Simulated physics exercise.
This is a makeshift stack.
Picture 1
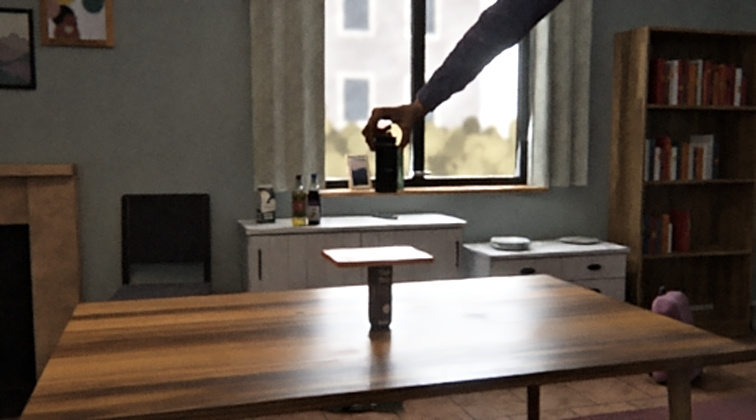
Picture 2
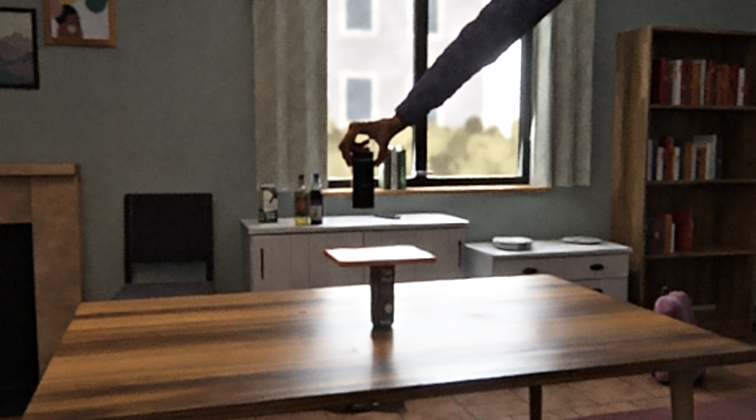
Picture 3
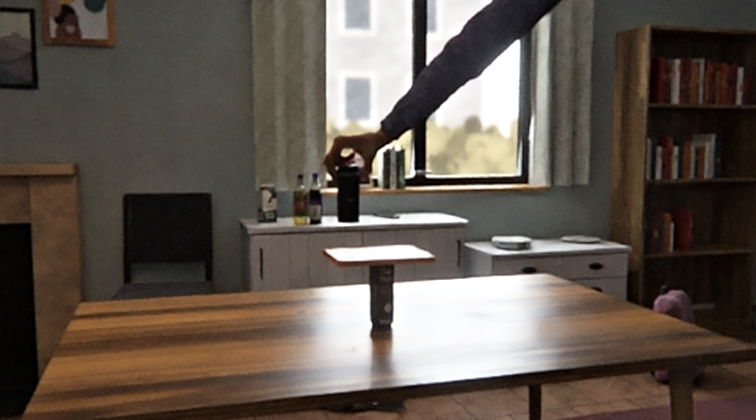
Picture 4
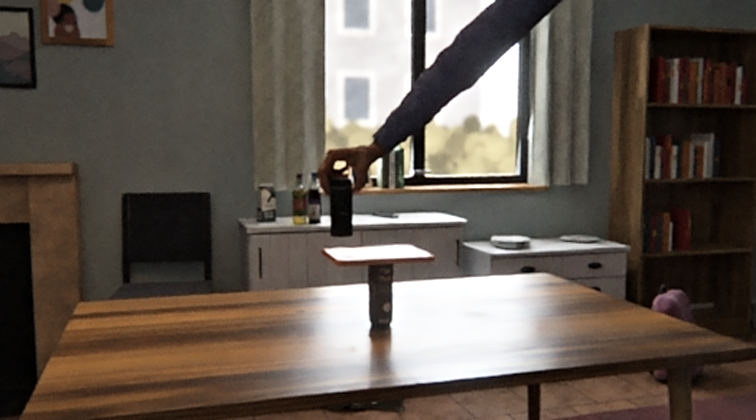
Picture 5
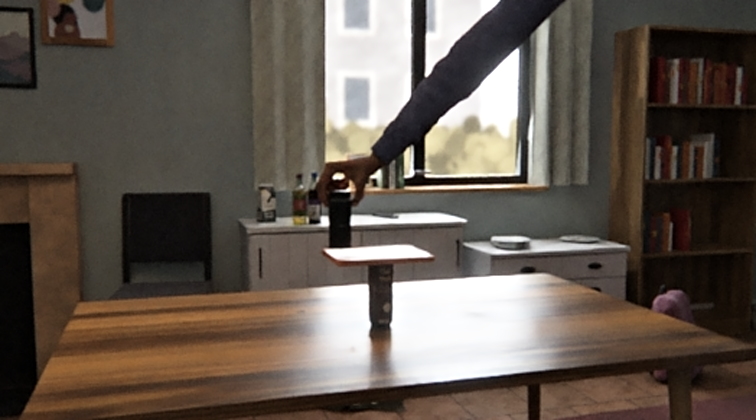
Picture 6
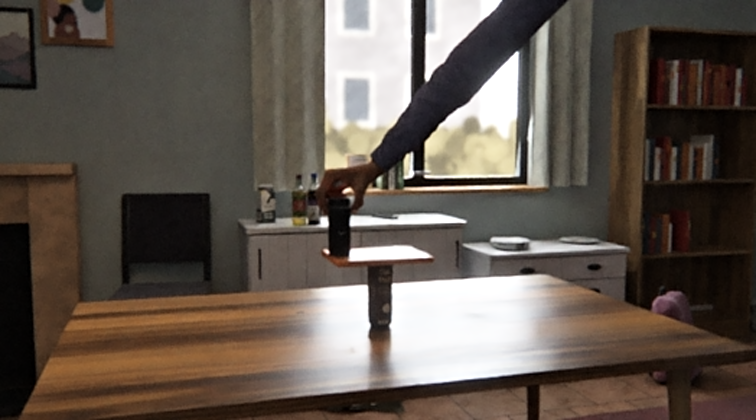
To begin with, a hand holds a black shaker in the air above a thin board balanced on a dark can on a wooden table. The arm moves the shaker left and lowers it, then sets it down on the board's left end, the fingers still gripping it.
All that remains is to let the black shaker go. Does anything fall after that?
The stack loses its balance.
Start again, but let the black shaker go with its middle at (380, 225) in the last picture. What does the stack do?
Then it stays up.
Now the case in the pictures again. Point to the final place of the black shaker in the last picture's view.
Around (303, 322).
Then, 0.30 s past the last view, black shaker now fallen; orange lid rocked 39° from its first pose.
Then, 0.40 s past the last view, orange lid now fallen.
Then, 0.60 s past the last view, things are still on the move.
Then, 0.80 s past the last view, black shaker resting near (303, 322).
Finally, fallen, black shaker and orange lid; brown can still in place. Final places as the last picture's camera would see them, black shaker near (303, 322). The stack comes apart.
